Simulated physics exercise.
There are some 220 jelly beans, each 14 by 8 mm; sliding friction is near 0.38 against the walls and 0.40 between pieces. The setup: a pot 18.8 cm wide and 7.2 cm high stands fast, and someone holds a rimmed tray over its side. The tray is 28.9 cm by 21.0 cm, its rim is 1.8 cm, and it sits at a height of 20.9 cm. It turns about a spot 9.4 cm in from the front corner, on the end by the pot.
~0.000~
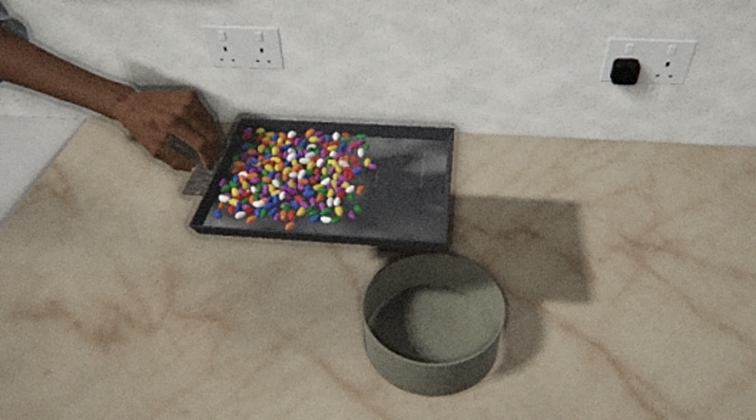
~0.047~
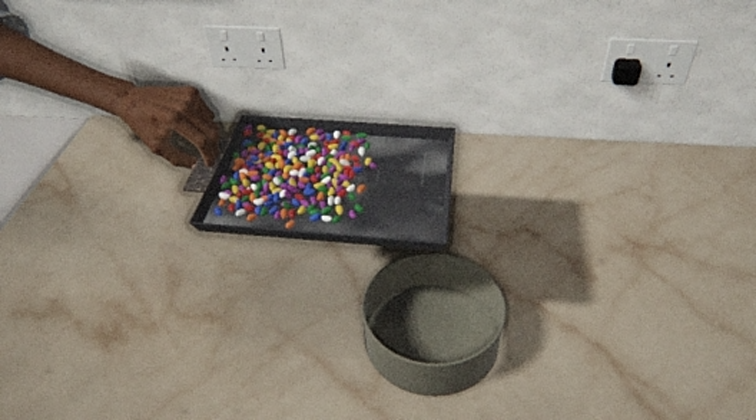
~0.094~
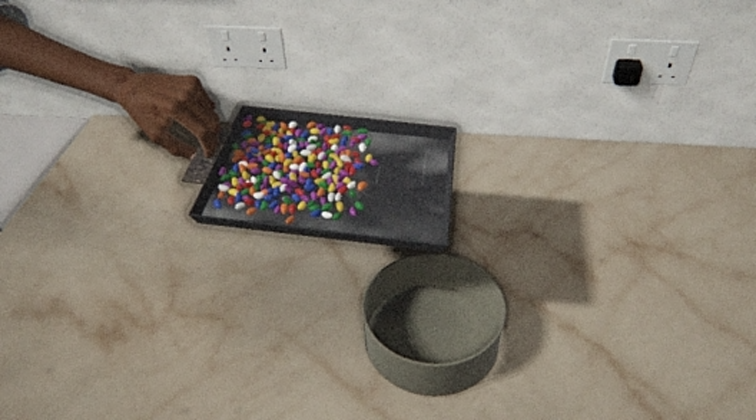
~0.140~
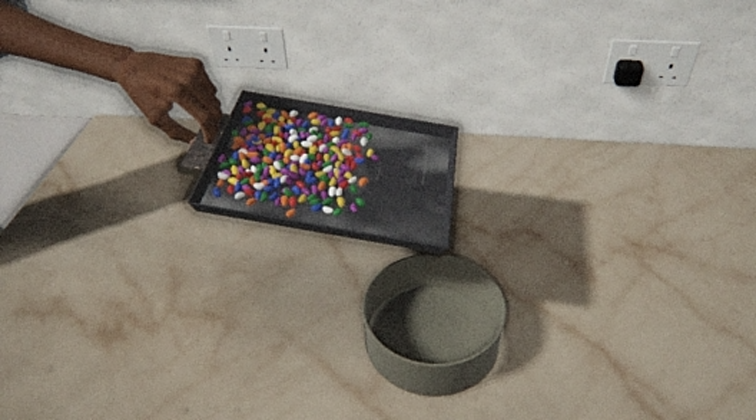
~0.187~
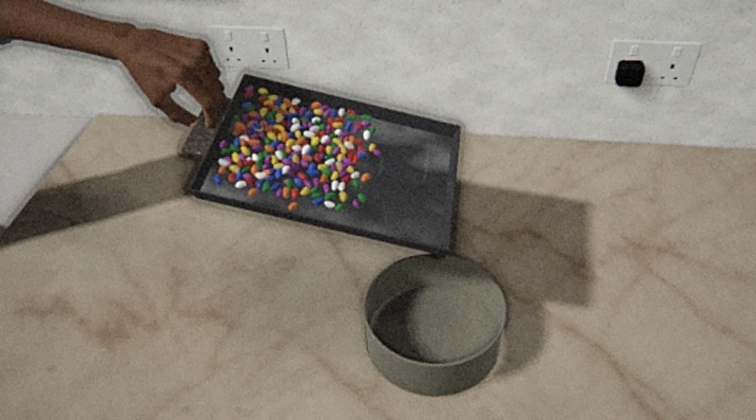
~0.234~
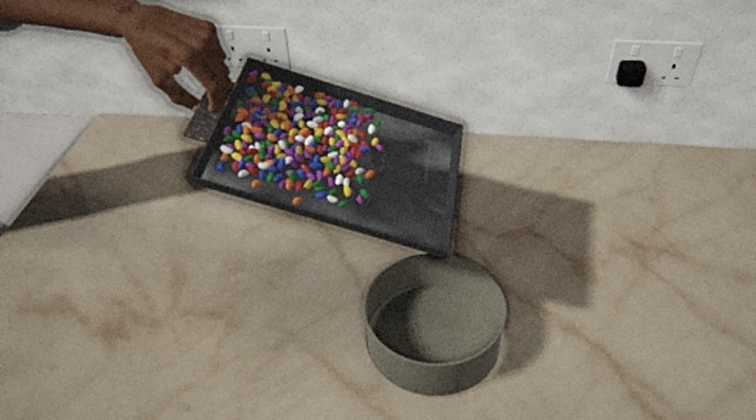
To begin with, a hand at the left holds a dark rimmed tray of colourful jelly beans nearly level above a marble-patterned counter, beside a round pot. The hand then lifts the tray's left end, slanting it down toward the right, while the beans stay bunched on the left side.
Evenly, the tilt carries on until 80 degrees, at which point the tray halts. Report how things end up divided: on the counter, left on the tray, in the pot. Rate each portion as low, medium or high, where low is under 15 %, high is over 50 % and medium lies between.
Counter high, tray low, pot medium.
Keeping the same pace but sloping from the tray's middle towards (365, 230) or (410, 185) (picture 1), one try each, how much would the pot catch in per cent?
80 and 10 %.
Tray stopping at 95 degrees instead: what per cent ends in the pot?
Estimate: Roughly 40 percent.
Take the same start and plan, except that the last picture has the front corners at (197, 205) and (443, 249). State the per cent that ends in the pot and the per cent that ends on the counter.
In the pot: 95 per cent; on the counter: 5 per cent.
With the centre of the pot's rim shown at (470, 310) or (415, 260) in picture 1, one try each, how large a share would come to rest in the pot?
First try around 85 %, second around 0 %.
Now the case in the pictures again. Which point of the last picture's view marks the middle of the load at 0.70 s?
Expected load position: Near (462, 231).
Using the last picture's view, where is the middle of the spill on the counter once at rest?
The middle of the spill sits at roughly (575, 388).
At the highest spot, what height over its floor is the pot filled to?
Some 1.5 cm up.
Then, at 0.51 s, tilt 49 degrees; the tray holds 100 %, the pot 0 %.
After 0.70 s, tilt 70 degrees; the tray holds 65 %, the pot 0 %.
After 1.00 s, tilt 80 degrees; the tray holds 5 %, the pot 30 %.
By 2.3 s all is still; counter 60 %, tray 5 %, pot 35 %.
